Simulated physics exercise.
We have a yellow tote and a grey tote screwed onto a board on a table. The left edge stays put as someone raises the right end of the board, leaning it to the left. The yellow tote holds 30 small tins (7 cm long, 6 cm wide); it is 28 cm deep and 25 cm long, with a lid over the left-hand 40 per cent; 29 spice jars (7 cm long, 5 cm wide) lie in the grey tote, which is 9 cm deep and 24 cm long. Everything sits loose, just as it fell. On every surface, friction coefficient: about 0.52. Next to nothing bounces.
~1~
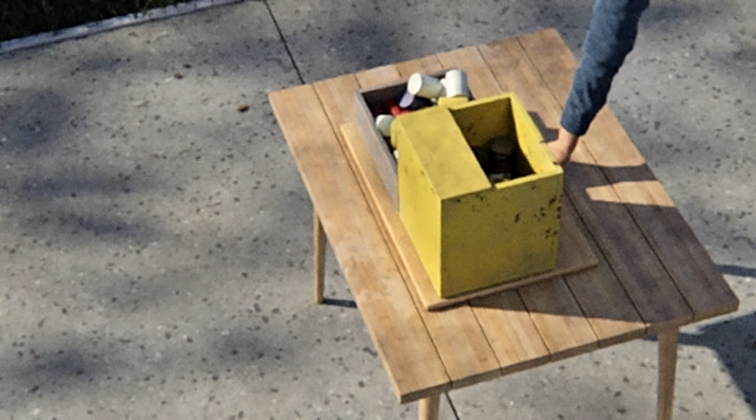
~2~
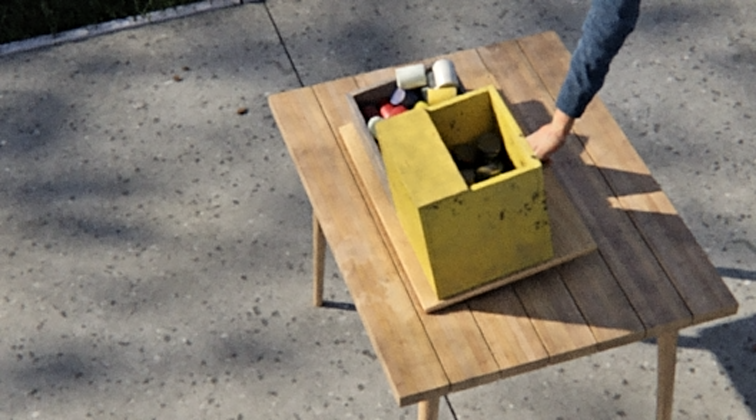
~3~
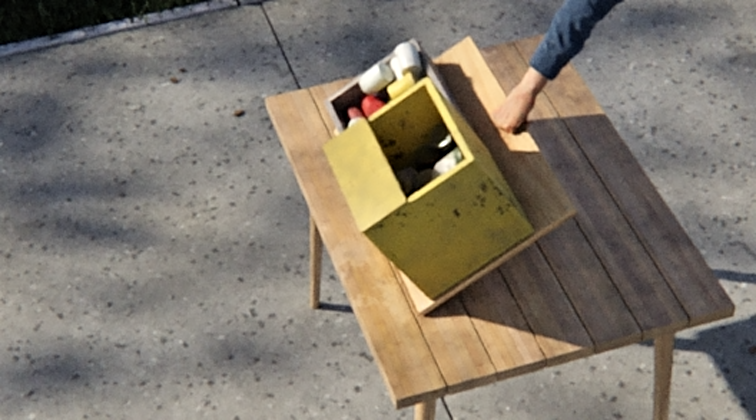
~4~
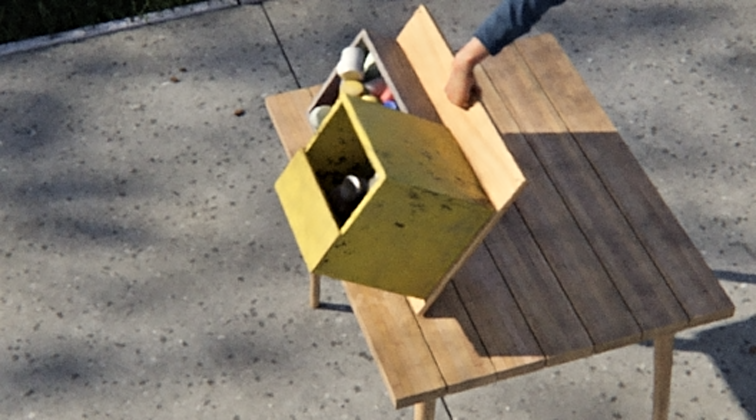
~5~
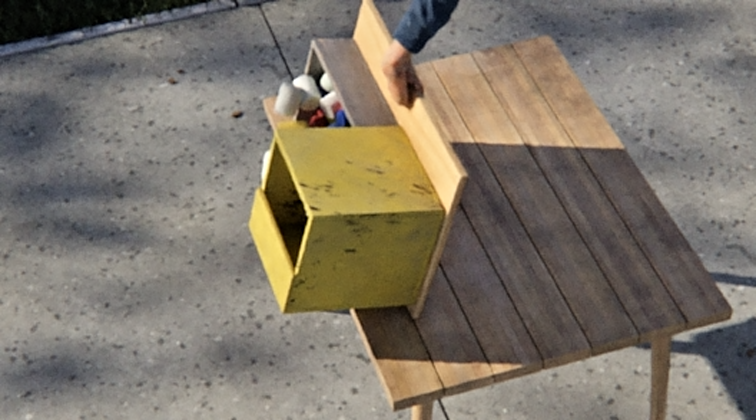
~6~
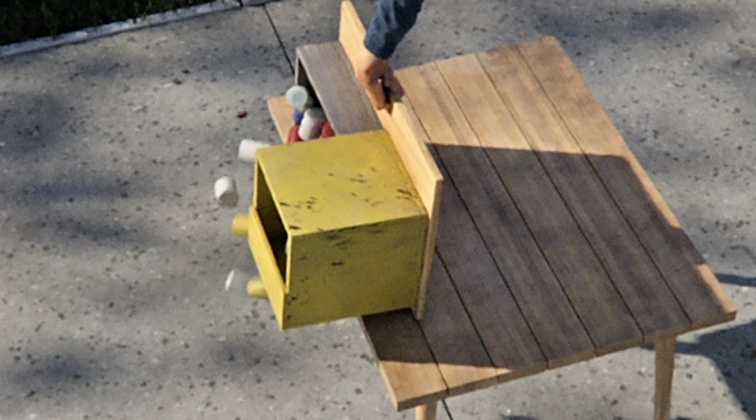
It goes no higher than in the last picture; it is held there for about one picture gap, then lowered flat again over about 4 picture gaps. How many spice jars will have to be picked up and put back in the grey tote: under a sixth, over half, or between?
It sheds upwards of half of them.
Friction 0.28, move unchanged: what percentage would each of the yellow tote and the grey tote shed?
In that case the yellow tote sheds 0 per cent, while the grey tote sheds 70 per cent.
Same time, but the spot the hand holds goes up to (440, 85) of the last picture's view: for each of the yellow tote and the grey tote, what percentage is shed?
Yellow tote 0 %, grey tote 40 %.
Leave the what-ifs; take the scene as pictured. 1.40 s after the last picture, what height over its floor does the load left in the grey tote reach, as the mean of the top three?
9 centimetres high, more or less.
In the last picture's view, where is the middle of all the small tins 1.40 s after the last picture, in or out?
Their middle is around (471, 218).
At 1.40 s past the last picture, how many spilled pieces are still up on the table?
About 1.
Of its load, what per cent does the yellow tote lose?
For the yellow tote, 0 percent.
Then, 0.22 s after the last picture, tilt 84°; yellow tote 30 in, 0 out and grey tote 12 in, 17 out.
Then, 0.50 s after the last picture, tilt 42°; yellow tote 30 in, 0 out and grey tote 10 in, 19 out.
Then, 0.90 s after the last picture, tilt 0°; yellow tote 30 in, 0 out and grey tote 10 in, 19 out.
Outcome (1.40 s after the last picture), yellow tote 30 in, 0 out and grey tote 10 in, 19 out. Asked share, 19 of 29, 66 per cent.
